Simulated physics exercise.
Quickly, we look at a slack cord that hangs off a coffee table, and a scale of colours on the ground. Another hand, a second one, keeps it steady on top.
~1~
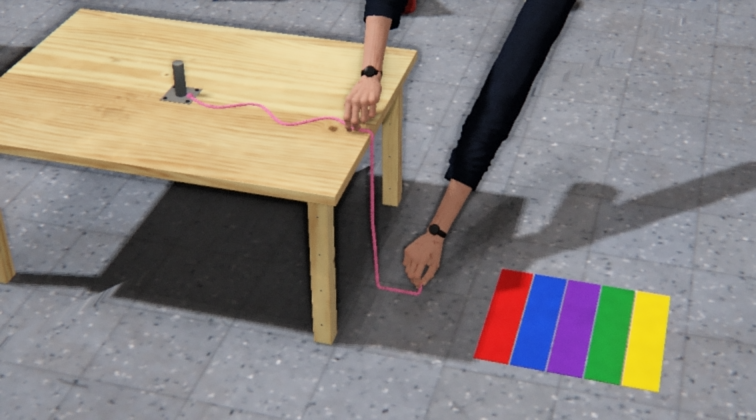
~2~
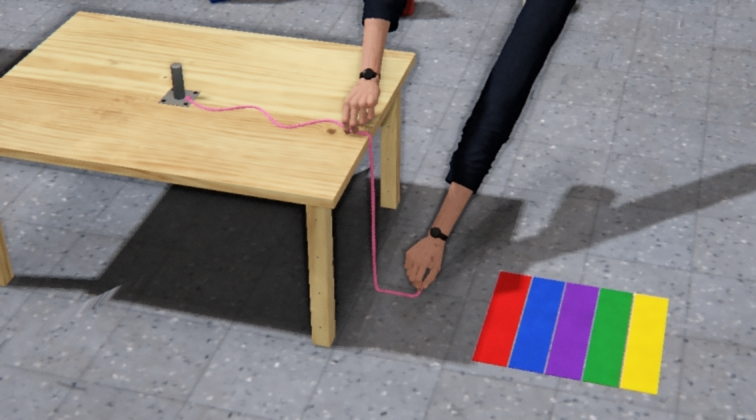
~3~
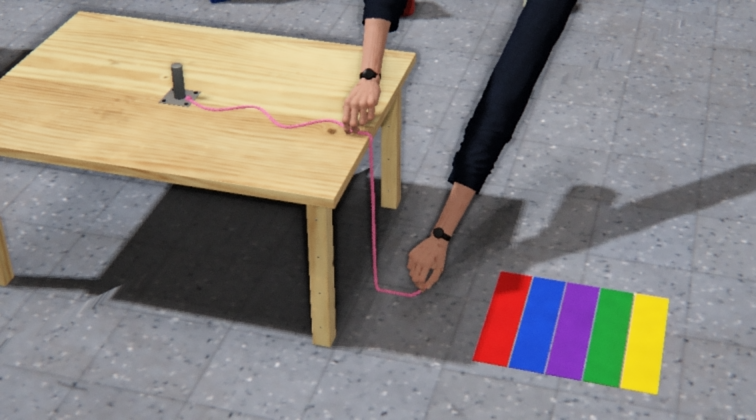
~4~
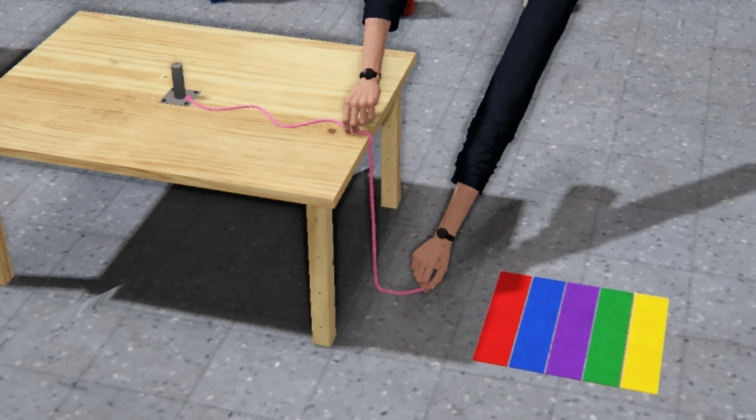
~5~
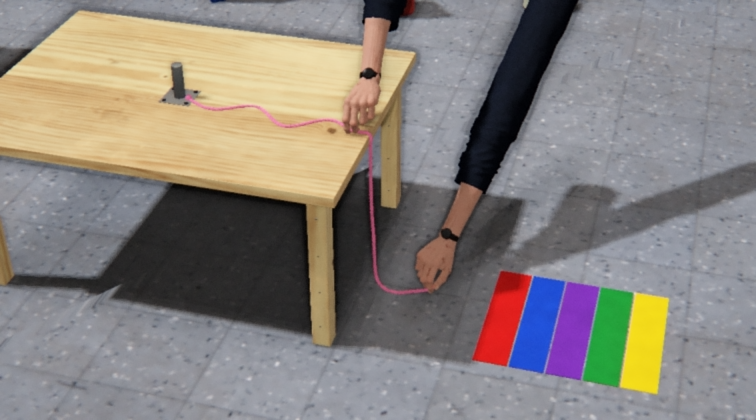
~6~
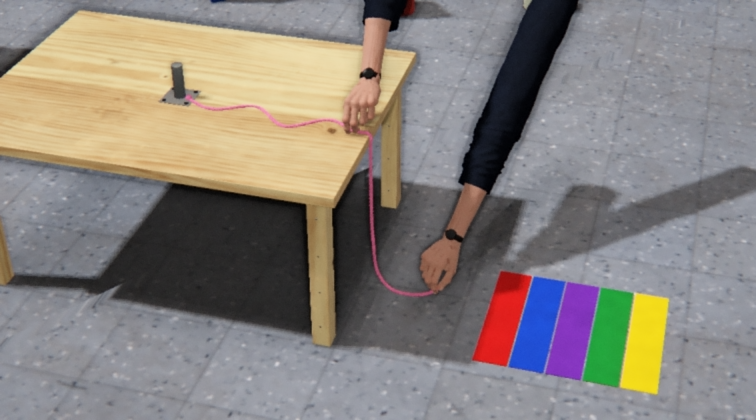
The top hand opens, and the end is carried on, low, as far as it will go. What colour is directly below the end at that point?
The colour below it is purple.
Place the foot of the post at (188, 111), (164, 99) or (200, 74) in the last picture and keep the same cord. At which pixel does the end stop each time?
Roughly (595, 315), then (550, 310), then (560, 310).
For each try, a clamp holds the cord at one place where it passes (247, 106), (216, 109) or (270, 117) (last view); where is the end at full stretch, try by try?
Respectively (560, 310), (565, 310) and (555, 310).
A little later, end near (503, 300); over red.
Next, end near (546, 308); over blue.
When it is tight, end near (571, 312); over purple. It gets as far as the purple strip.
